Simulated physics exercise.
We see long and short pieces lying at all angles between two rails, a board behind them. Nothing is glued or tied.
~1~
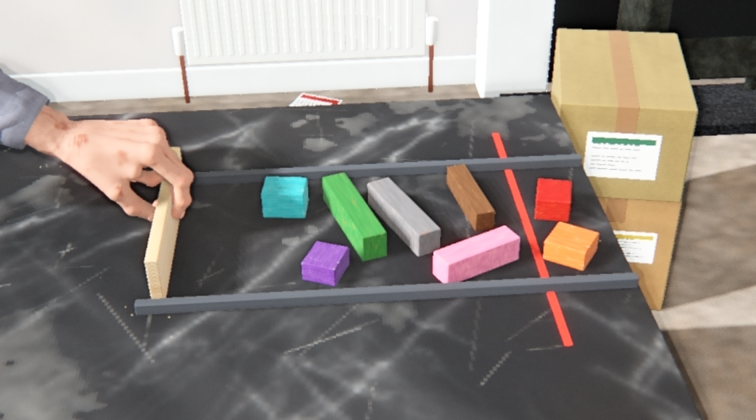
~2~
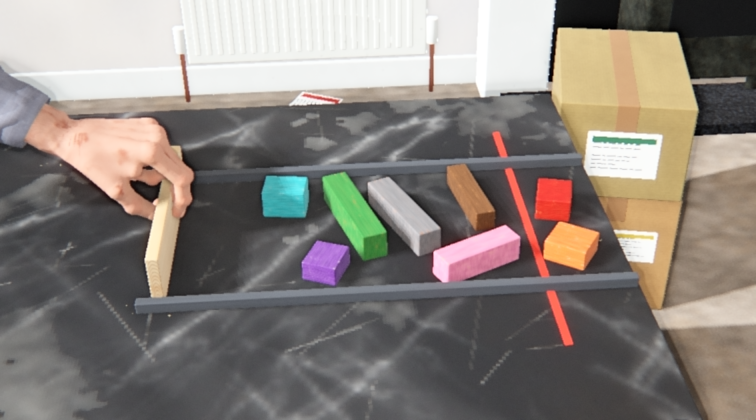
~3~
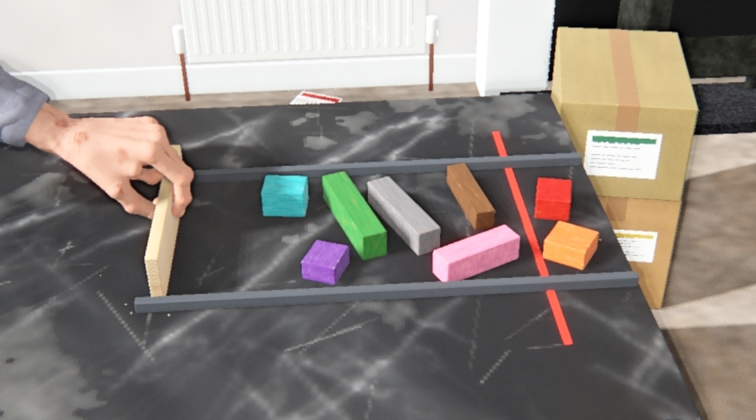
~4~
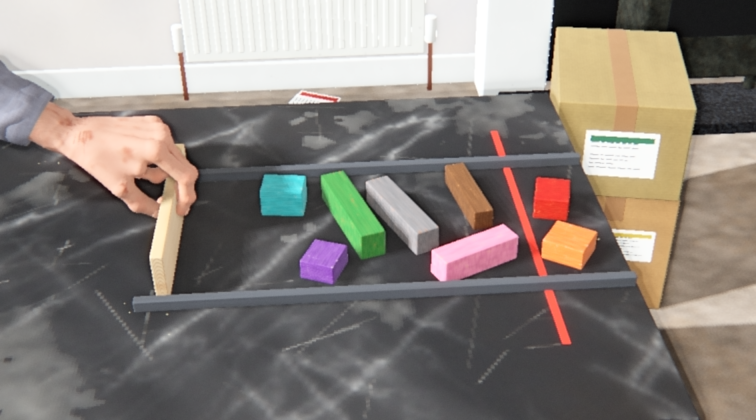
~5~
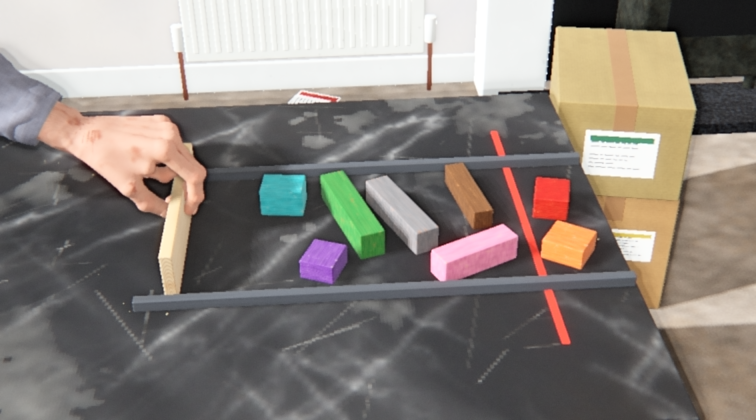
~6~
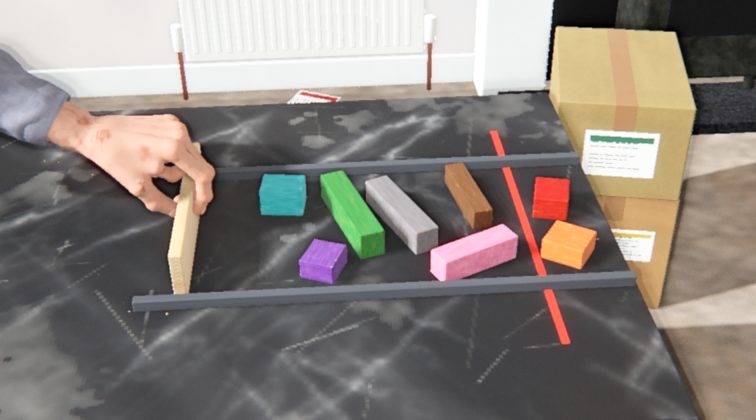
A hand slides a wooden board slightly right between two rails, behind still coloured blocks.
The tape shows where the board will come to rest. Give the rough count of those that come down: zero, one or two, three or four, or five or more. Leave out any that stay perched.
As it turns out, the number that fall off is three or four.
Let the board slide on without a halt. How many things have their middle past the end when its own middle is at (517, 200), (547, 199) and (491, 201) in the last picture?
Place by place, 3, 5 and 2.
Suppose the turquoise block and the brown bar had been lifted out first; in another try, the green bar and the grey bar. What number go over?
First 1, then 0.
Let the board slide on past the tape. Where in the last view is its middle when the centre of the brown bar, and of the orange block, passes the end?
Near (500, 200) and (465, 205).
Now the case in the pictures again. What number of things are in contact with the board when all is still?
2 of them.
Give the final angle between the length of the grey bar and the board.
About 5°.
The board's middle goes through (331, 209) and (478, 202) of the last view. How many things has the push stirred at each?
At the one place 4, at the other 8.
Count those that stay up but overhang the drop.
The number is 2.
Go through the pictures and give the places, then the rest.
The first frame shows red block (553, 200); orange block (571, 246); brown bar (470, 197); board (167, 220); tape (527, 223).
The second frame shows orange block (572, 245); turquoise block (286, 196).
The third frame shows brown bar (470, 196); board (167, 218).
The fourth frame shows red block (552, 199); grey bar (401, 214).
The fifth frame shows orange block (569, 244); purple block (324, 261).
The sixth frame shows red block (551, 198); orange block (569, 244); brown bar (468, 195); board (189, 216); tape (524, 221).
Early on, none off yet; red block at rest near (551, 198); orange block at rest near (569, 244); brown bar at rest near (468, 195).
A while later, none off yet; red block at rest near (551, 198); orange block moving near (580, 243); brown bar travelled a little near (520, 194).
Finally, the number that fall off is three or four; lost, brown bar, orange block and red block.
